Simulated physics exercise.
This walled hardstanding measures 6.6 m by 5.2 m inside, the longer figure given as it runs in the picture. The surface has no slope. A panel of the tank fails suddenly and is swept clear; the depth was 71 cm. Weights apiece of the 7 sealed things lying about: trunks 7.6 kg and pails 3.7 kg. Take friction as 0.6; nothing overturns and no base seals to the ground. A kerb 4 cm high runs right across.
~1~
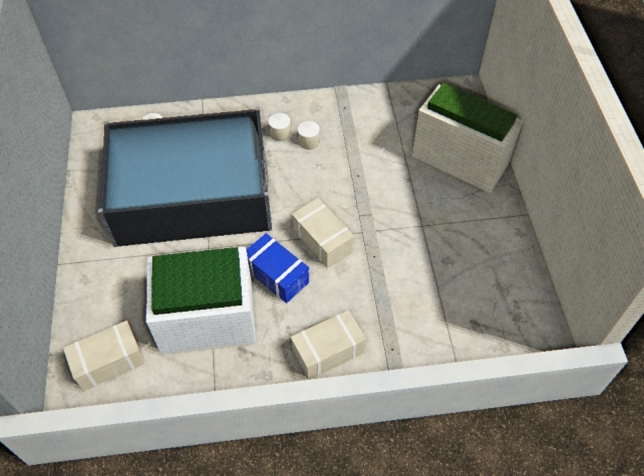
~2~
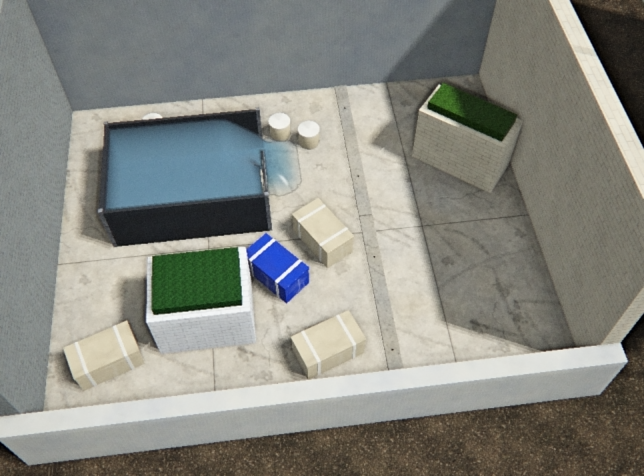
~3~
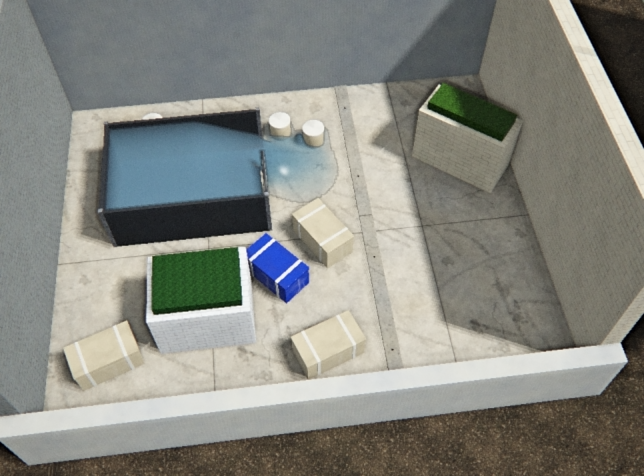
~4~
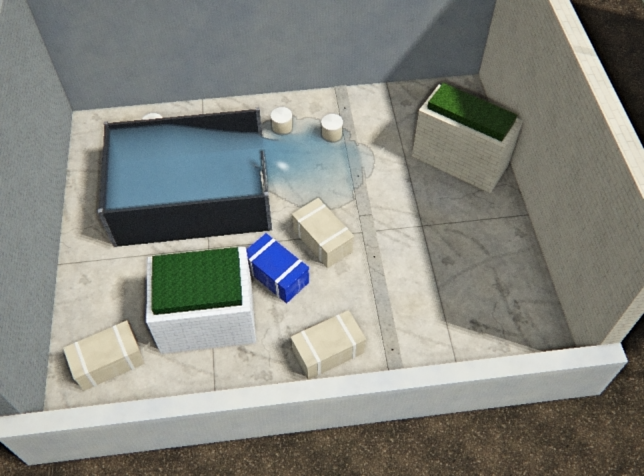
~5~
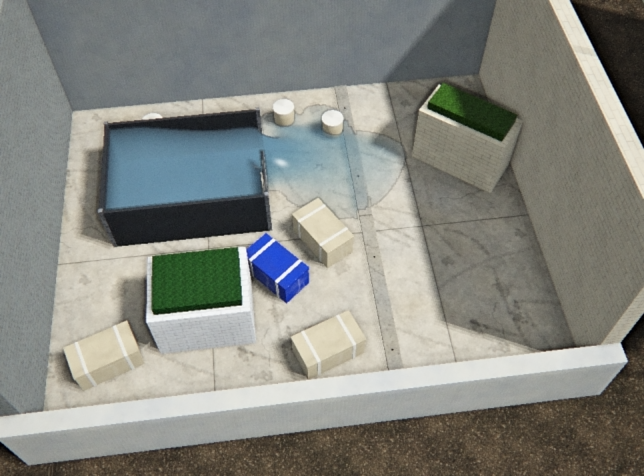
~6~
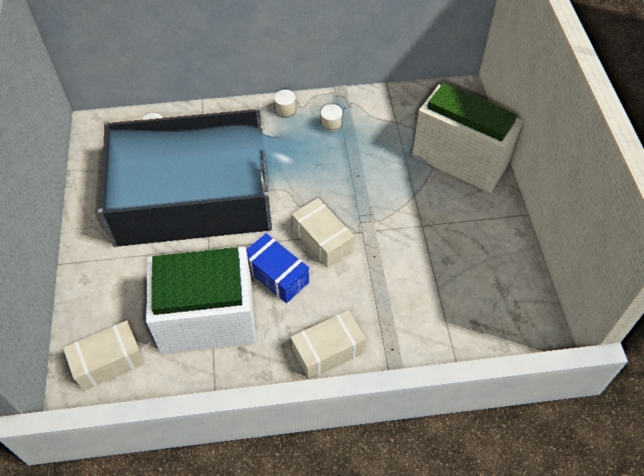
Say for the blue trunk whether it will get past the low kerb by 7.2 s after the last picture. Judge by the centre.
Blue trunk falls short.
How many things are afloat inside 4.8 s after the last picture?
2 of them.
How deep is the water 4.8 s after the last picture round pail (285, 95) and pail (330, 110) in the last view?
About 3 and 18 cm.
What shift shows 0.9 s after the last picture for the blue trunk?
About 0 cm.
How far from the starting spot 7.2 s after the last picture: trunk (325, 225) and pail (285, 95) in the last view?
In turn: 30 cm, 250 cm.
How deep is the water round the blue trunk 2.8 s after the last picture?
Roughly 0 cm.
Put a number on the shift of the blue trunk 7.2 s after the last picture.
About 30 cm.
Then, 0.9 s after the last picture the blue trunk is near (275, 260), 0.0 m from its start, aground; 1 of 7 are over the mark; 1 afloat.
Then, 2.8 s after the last picture the blue trunk is near (275, 260), 0.0 m from its start, aground; 1 of 7 are over the mark; 1 afloat.
Then, 4.8 s after the last picture the blue trunk is near (275, 260), 0.0 m from its start, aground; 1 of 7 are over the mark; 2 afloat.
Then, 7.2 s after the last picture the blue trunk is near (260, 242), 0.3 m from its start, afloat; 1 of 7 are over the mark; 6 afloat.
